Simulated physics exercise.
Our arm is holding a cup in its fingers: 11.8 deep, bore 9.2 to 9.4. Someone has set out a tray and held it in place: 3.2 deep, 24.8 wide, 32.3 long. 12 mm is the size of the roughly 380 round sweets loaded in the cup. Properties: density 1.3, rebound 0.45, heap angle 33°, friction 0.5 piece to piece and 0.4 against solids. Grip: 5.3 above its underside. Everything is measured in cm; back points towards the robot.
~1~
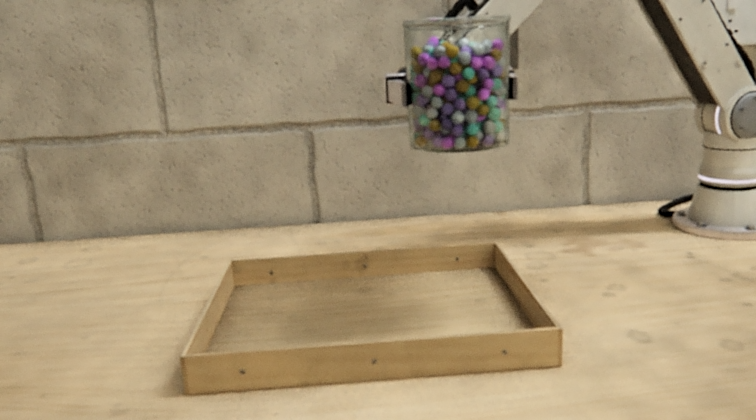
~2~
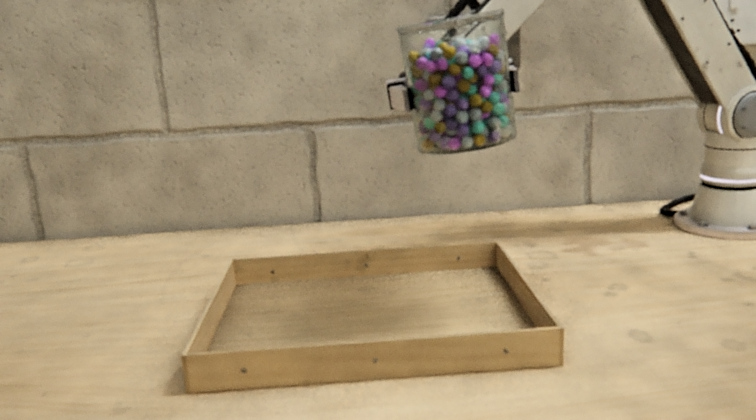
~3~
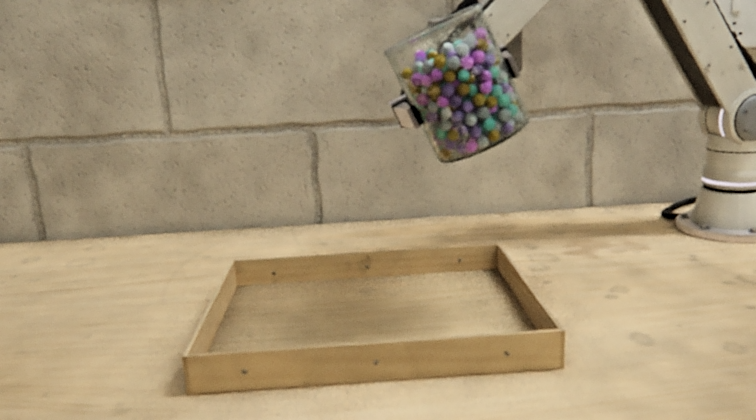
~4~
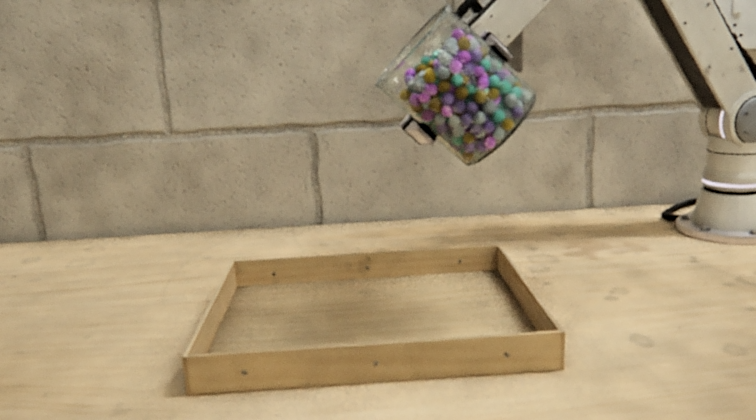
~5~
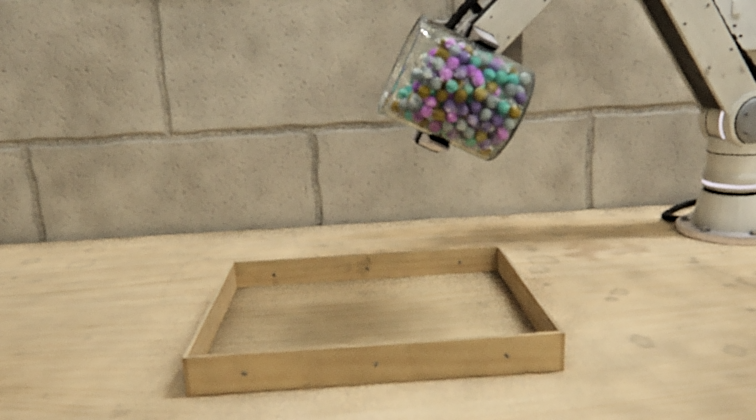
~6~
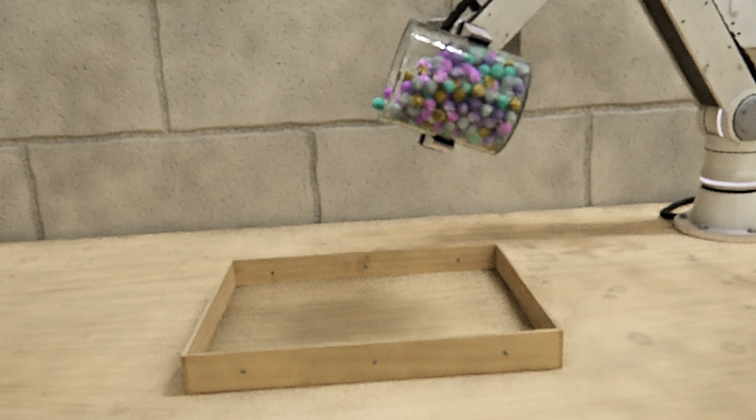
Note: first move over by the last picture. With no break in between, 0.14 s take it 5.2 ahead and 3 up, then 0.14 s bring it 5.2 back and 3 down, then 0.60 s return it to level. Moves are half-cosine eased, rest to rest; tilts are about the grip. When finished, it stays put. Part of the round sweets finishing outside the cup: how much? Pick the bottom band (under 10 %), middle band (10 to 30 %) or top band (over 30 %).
Top band.
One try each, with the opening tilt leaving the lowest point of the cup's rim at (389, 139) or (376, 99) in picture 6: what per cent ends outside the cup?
The first try gives around 75 percent and the second around 25 percent.
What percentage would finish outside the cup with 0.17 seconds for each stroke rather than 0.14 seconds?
It would come to roughly 25 %.
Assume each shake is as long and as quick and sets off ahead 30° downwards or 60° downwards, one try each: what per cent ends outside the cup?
Estimates, in order: 15 % then 5 %.
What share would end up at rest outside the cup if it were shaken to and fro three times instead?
Roughly 70 in a hundred.
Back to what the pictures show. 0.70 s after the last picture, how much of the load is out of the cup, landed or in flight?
I'd put it at some 45 percent up to then.
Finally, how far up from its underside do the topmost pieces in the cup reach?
Height at rest: Approx. 7.5 cm.
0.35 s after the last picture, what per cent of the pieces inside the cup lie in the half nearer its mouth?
I'd say close to 45 per cent.
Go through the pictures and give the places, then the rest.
Cup middle at (458, 84), level; upper third of the load around (458, 62), from x 415 to 500, top at y 40; 381 in the cup, in the first frame.
Cup middle at (459, 84), tilted 7° forward; upper third of the load around (458, 62), from x 415 to 505, top at y 40, in the second frame.
Cup middle at (459, 86), tilted 24° forward; upper third of the load around (459, 66), from x 405 to 515, top at y 35, in the third frame.
Cup middle at (457, 89), tilted 45° forward; upper third of the load around (456, 70), from x 405 to 525, top at y 35, in the fourth frame.
Cup middle at (456, 91), tilted 62° forward; upper third of the load around (459, 72), from x 395 to 525, top at y 45, in the fifth frame.
Cup middle at (454, 90), tilted 69° forward; upper third of the load around (460, 71), from x 380 to 520, top at y 50; 381 in the cup, in the sixth frame.
Then, 0.35 s after the last picture, tilted 67° forward, highest piece 25 above the table; 220 in the cup, 19 in the tray, 1 on the table or floor, 141 in flight or on a rim.
Then, 0.70 s after the last picture, tilted 14° forward, highest piece 29 above the table; 214 in the cup, 161 in the tray, 6 on the table or floor.
Then, 1.08 s after the last picture, level, highest piece 26 above the table; 214 in the cup, 161 in the tray, 6 on the table or floor.
Then, 2.13 s after the last picture, level, highest piece 26 above the table; 214 in the cup, 161 in the tray, 6 on the table or floor.
Final count, 214 in the cup, 161 in the tray, 6 on the table or floor. That is 44 % outside the cup.
